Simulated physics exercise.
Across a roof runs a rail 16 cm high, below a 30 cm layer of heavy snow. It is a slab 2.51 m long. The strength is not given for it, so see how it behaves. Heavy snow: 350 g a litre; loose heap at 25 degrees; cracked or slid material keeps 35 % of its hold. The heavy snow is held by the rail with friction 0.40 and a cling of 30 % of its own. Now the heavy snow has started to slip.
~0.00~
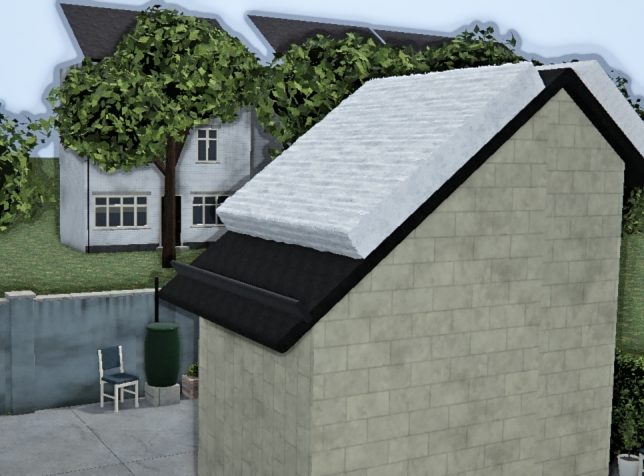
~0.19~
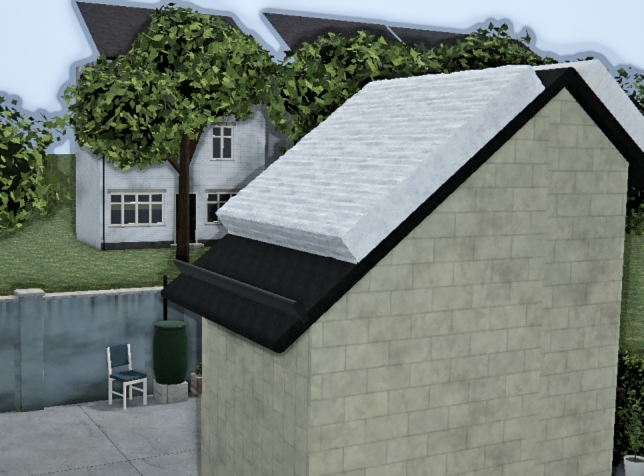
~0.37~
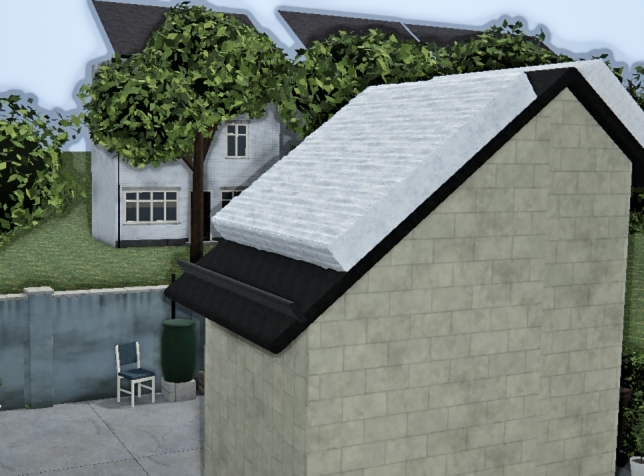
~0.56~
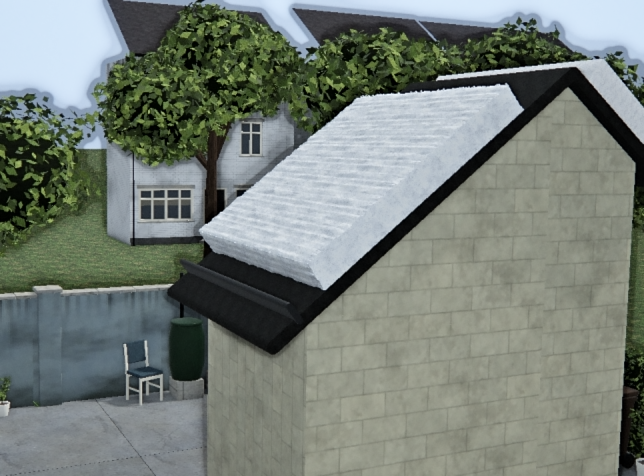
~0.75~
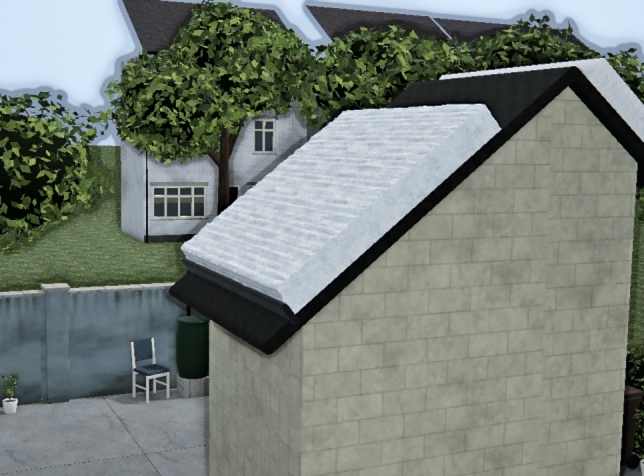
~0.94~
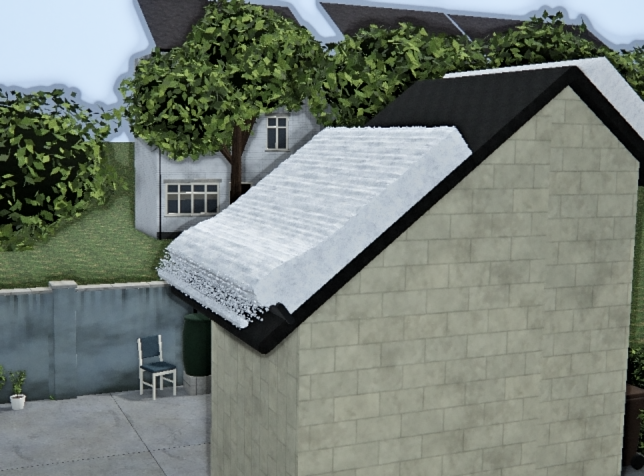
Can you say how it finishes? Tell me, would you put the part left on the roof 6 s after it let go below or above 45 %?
I would say below.
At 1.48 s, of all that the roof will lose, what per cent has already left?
50 per cent.
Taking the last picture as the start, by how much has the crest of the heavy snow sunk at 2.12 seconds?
About 0.9 m.
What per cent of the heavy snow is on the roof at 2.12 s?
It's some 40 percent by my reckoning.
After 1.48 s, 65 % of the snow is on the roof.
After 2.12 s, 39 % of the snow is on the roof.
After 2.76 s, 35 % of the snow is on the roof.
After 3.40 s, 33 % of the snow is on the roof.
After 6.00 s, at the end, 32 % of the snow is on the roof.
